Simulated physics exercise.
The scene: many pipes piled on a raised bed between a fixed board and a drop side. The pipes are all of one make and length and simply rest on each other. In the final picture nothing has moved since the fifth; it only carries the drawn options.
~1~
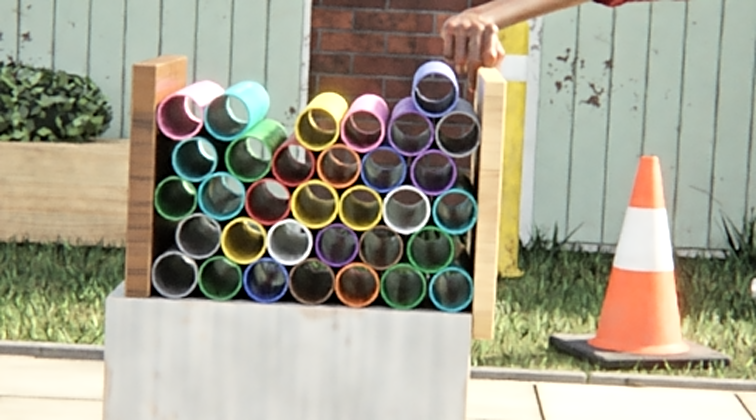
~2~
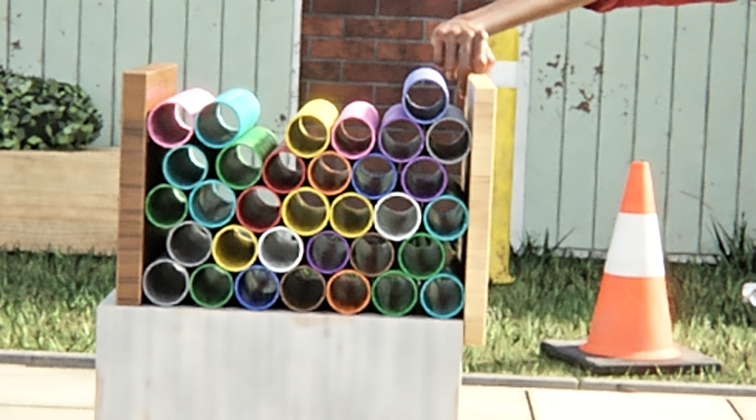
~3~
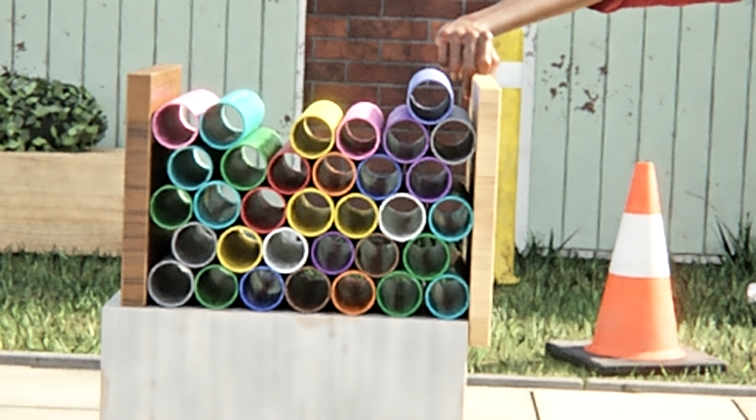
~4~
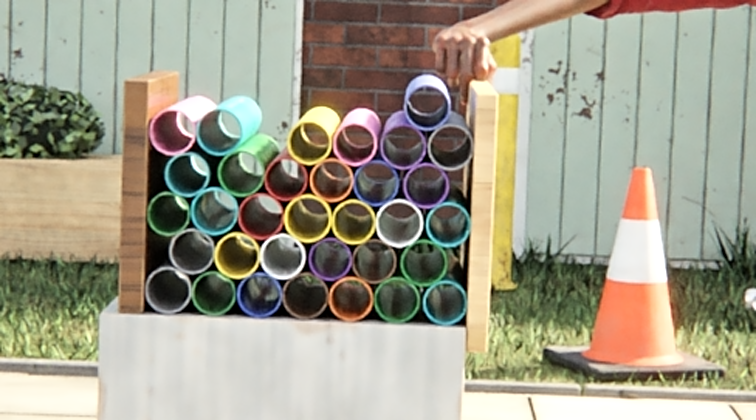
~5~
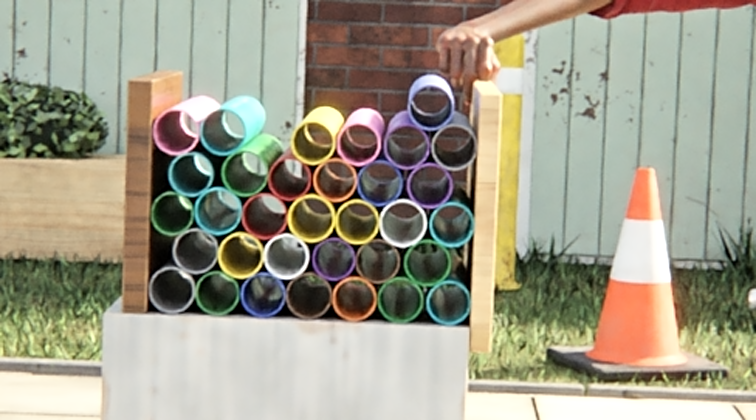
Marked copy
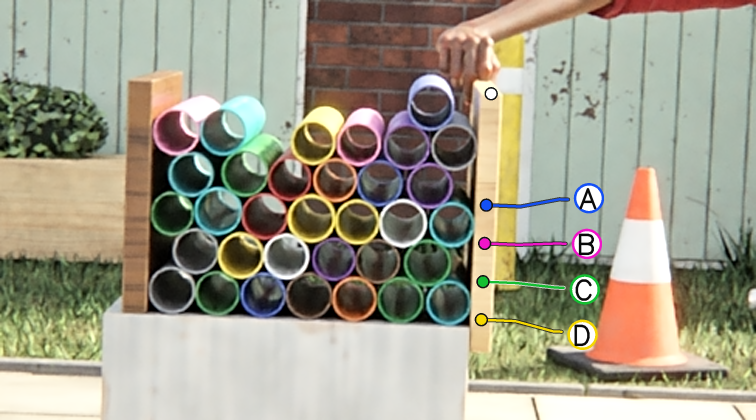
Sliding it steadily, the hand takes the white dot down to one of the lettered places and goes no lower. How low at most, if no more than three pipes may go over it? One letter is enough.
Slide it to B.
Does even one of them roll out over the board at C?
Yes.
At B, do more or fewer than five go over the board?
Fewer than five.
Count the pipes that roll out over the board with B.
It comes to two.
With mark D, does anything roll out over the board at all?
Yes, at D.
On the marked copy, A at (486, 205); B at (484, 243); C at (483, 282); D at (481, 320); the white dot at (491, 94).
With B. Early on, top of the board (477, 162).
Further on, top of the board (474, 239).
At the end, top of the board (474, 242), two out over the board.
As for the rest, A two out over the board; C more than three out over the board; D more than three out over the board.
